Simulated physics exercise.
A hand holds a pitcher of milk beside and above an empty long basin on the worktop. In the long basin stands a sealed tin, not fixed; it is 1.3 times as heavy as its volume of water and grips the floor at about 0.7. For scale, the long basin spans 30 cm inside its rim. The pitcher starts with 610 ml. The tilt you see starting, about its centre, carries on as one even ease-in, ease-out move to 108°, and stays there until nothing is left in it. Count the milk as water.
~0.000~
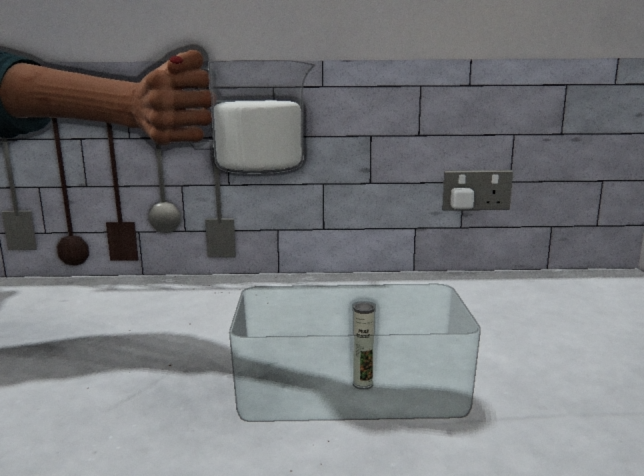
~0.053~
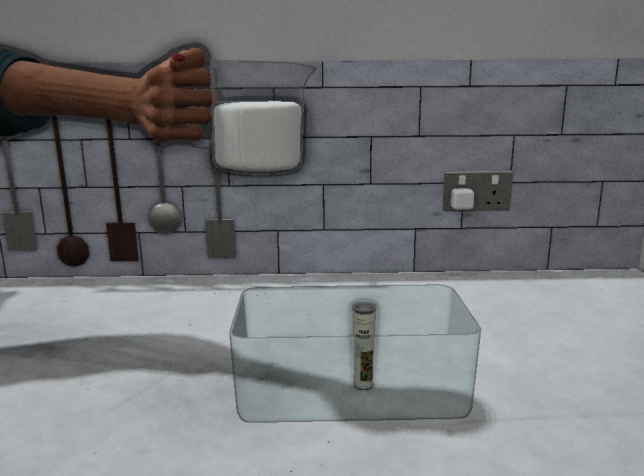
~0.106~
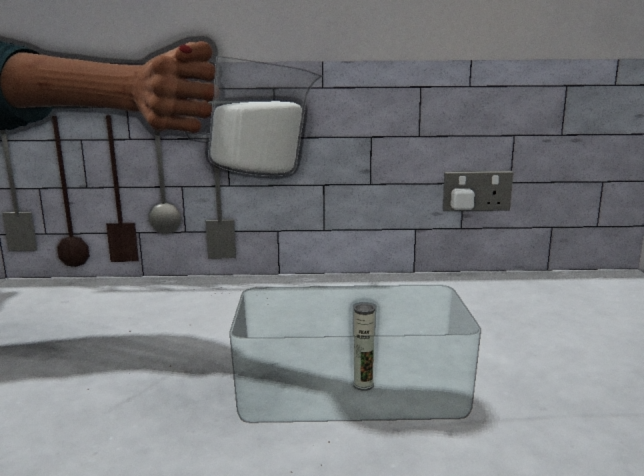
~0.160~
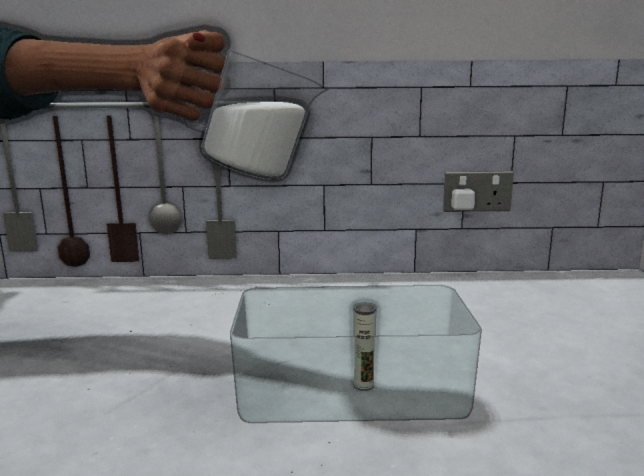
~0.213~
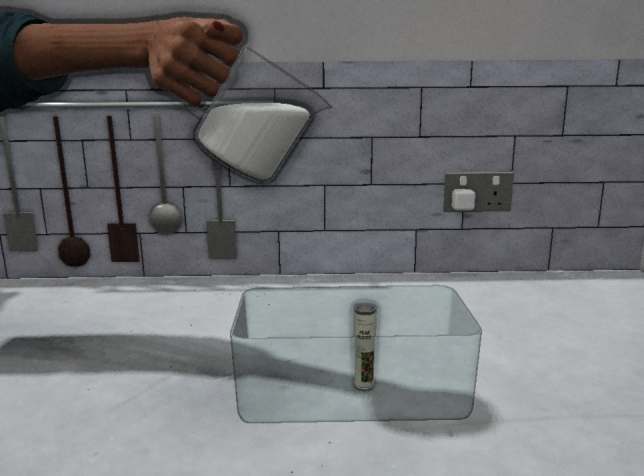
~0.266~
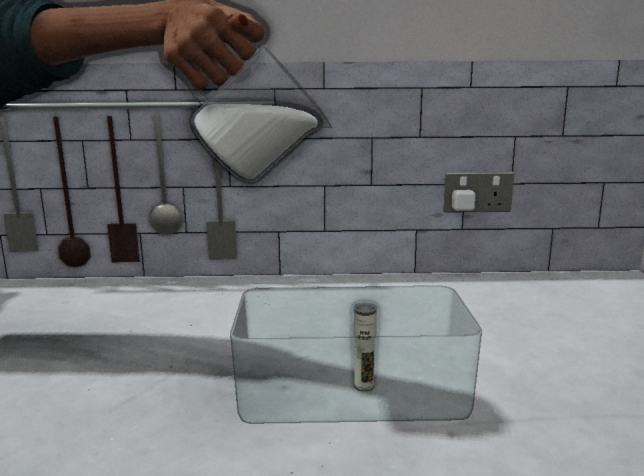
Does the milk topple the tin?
It keeps standing.
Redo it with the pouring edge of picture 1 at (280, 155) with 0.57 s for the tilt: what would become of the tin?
Then it remains upright.
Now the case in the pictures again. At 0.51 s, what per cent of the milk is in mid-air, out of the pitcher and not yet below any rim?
About 42 per cent.
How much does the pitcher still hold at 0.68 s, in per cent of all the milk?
About 14 per cent.
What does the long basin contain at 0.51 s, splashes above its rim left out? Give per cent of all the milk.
Some 2 per cent.
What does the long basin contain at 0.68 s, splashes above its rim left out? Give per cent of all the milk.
About 52 per cent.
After 0.51 s the tilt is 105° and 57 per cent is still to pour; the tin stands where it began.
After 0.68 s the tilt is 108° and 15 per cent is still to pour; the tin stands where it began.
After 0.87 s the tilt is 108° and 2 per cent is still to pour; the tin stands where it began.
After 1.07 s the tilt is 108° and 0 per cent is still to pour; the tin stands where it began.
In the end the tin stands where it began.
